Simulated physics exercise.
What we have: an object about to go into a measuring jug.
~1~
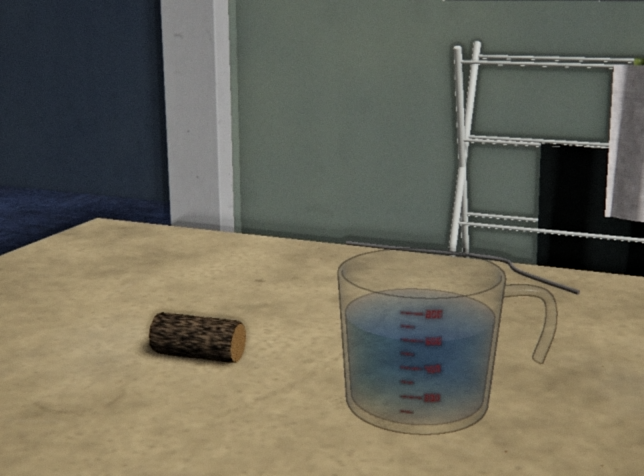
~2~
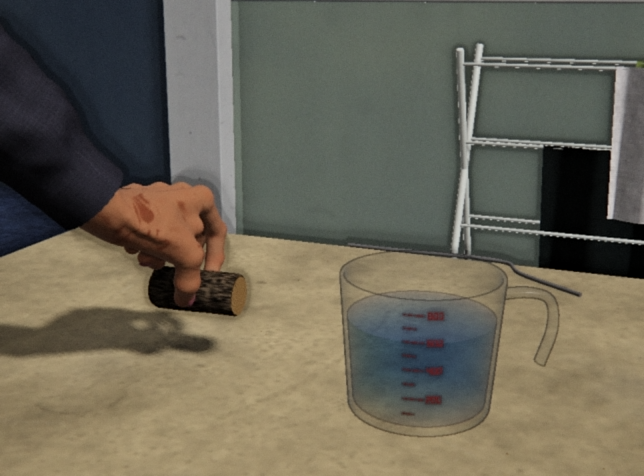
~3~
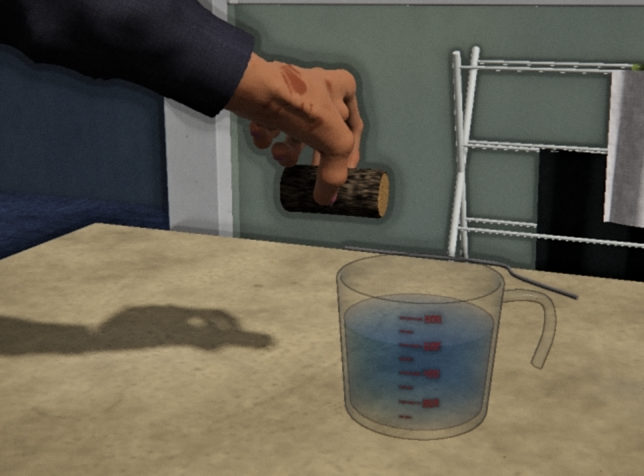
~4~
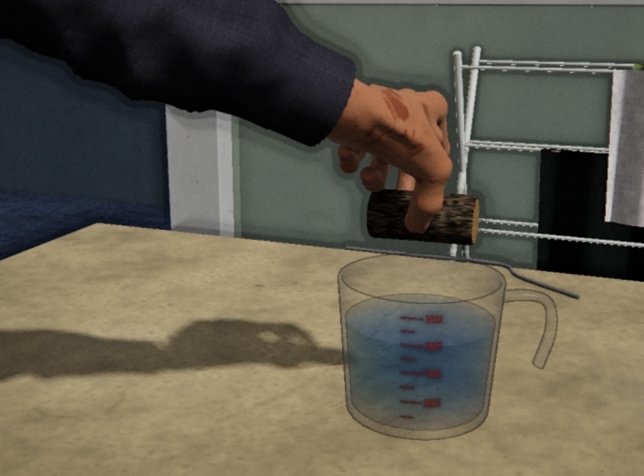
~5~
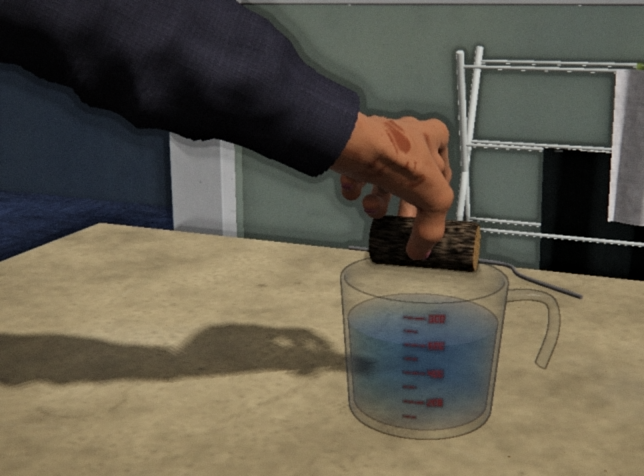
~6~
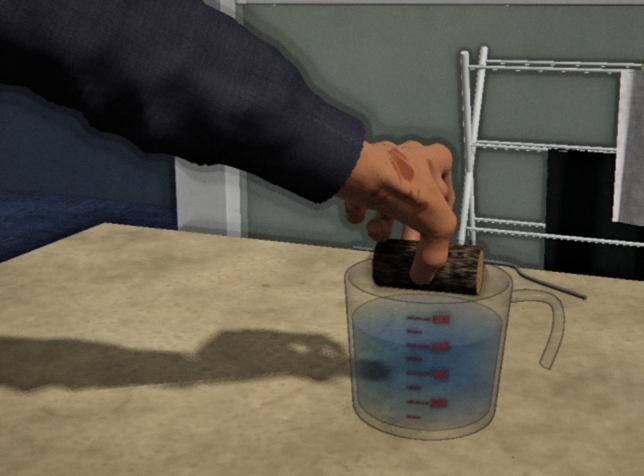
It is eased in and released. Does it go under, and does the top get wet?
In the dyed water it bobs on top. The measuring jug keeps it all in.
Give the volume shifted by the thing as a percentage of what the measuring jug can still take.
Roughly 20 per cent.
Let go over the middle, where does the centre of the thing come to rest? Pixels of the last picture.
Near (426, 318).
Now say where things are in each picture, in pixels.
In the first frame, the piece of branch lies on the top at (197, 338); measuring jug (419, 334) about two thirds full.
The second frame shows a hand picks up the piece of branch at (197, 291); measuring jug about two thirds full, surface at (421, 316).
In the third frame, the piece of branch is carried over at (335, 191); measuring jug (418, 339) about two thirds full.
In the fourth frame, the piece of branch is above the measuring jug at (423, 216); measuring jug about two thirds full, surface at (420, 319).
The fifth frame shows the piece of branch comes down at (425, 242); measuring jug (422, 339) about two thirds full.
In the sixth frame, the piece of branch is just over the surface at (428, 266); measuring jug about two thirds full, surface at (426, 319).
Shortly, the piece of branch enters the dyed water; the measuring jug is about two thirds full.
Then, the piece of branch comes up again; the measuring jug is about three quarters full.
At the finish, the piece of branch bobs at the top; the measuring jug is about three quarters full; no mess.
